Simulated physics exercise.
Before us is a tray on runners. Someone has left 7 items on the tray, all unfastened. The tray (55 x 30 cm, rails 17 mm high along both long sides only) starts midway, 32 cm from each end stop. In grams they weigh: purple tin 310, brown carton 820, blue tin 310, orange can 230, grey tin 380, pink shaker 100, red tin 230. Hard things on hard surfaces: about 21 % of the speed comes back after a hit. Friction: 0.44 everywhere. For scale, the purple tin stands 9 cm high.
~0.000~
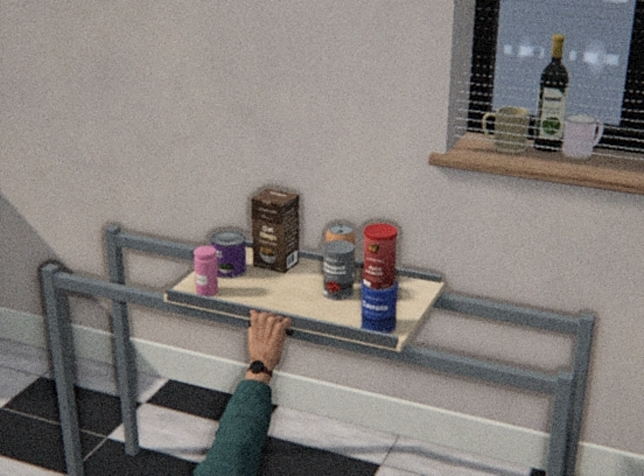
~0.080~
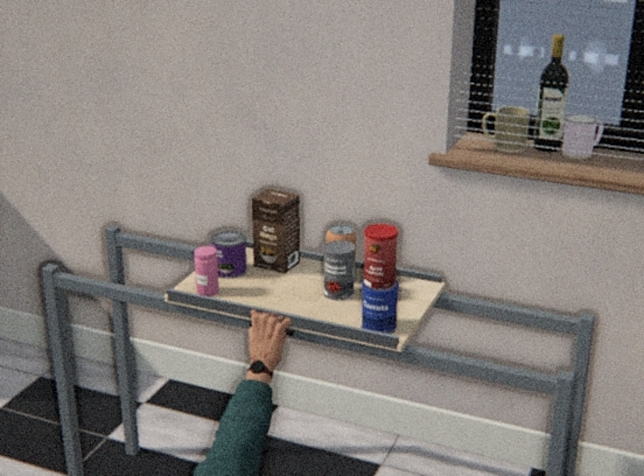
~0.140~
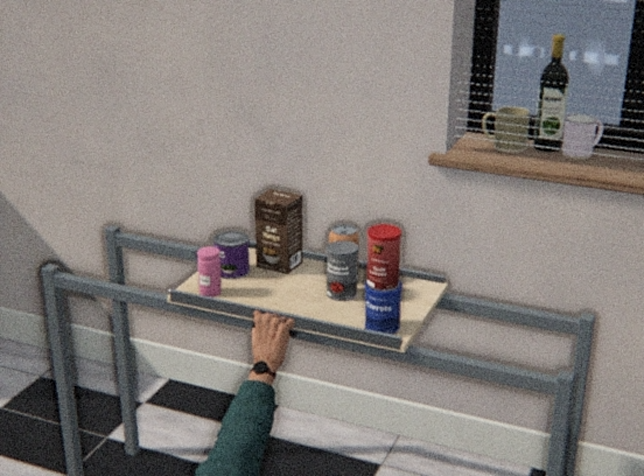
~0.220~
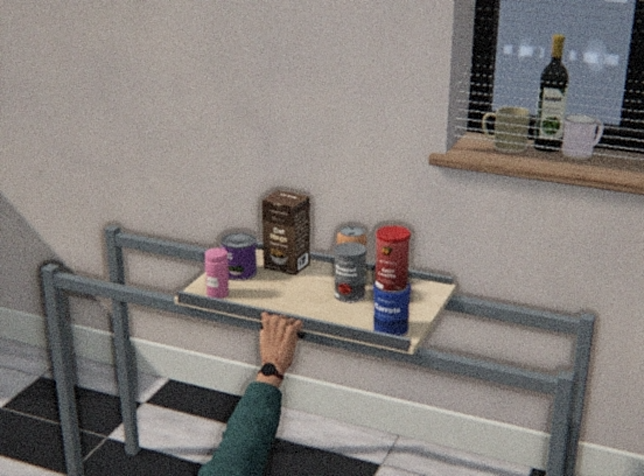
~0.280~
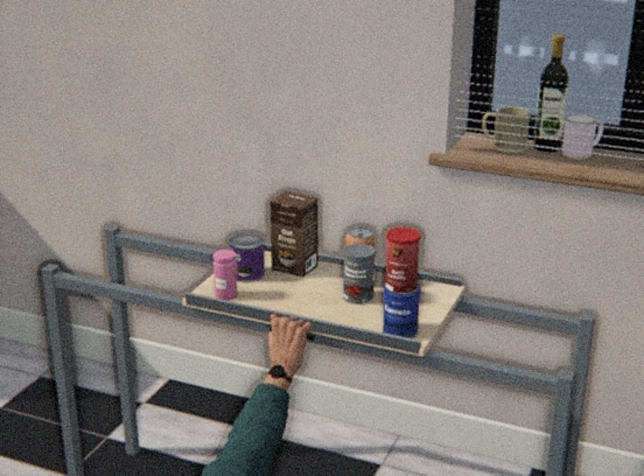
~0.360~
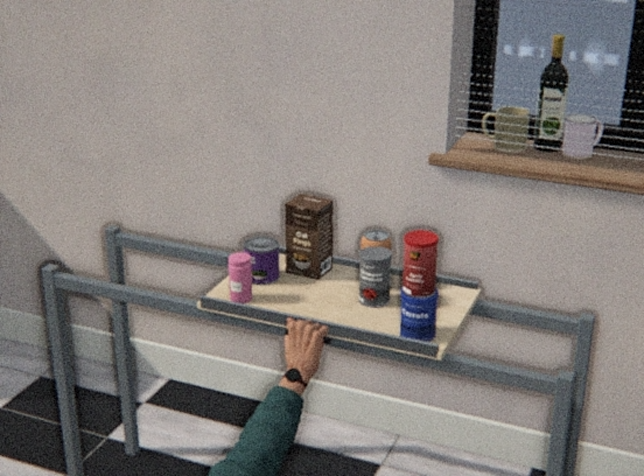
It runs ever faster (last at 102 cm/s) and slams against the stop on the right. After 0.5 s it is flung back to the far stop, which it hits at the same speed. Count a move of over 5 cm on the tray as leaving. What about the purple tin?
The purple tin stays put.
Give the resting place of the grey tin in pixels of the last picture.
Near (215, 247).
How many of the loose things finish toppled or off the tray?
4 of them.
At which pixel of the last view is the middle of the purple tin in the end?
At about (114, 233).
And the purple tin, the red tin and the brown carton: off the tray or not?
The purple tin is still on the tray; the red tin finishes off the tray; the brown carton ends on the tray.
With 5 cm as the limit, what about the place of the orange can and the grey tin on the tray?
The orange can holds its spot; the grey tin holds its spot.
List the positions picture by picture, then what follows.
Tray midway; purple tin (229, 255); brown carton (276, 231), in the first picture.
Tray midway; grey tin (339, 270), in the second picture.
Tray 1 cm right; pink shaker (210, 272); red tin (384, 258), in the third picture.
Tray 3 cm right; brown carton (286, 233); blue tin (392, 308), in the fourth picture.
Tray 5 cm right; grey tin (359, 274), in the fifth picture.
Tray 9 cm right; purple tin (262, 261); pink shaker (241, 278), in the sixth picture.
After 1.06 s, tray 32 cm right; blue tin and red tin now off the tray; purple tin moved 11 cm near (400, 287); brown carton 13° off upright.
After 2.16 s, tray 9 cm left; purple tin moved 11 cm near (235, 256); grey tin moved 11 cm; pink shaker moved 11 cm.
In the end (3.4 s), off the tray, blue tin and red tin; toppled on the tray, brown carton and pink shaker; the other 3 under 5 cm from the start. At the end, from the last picture's camera, purple tin near (114, 233).
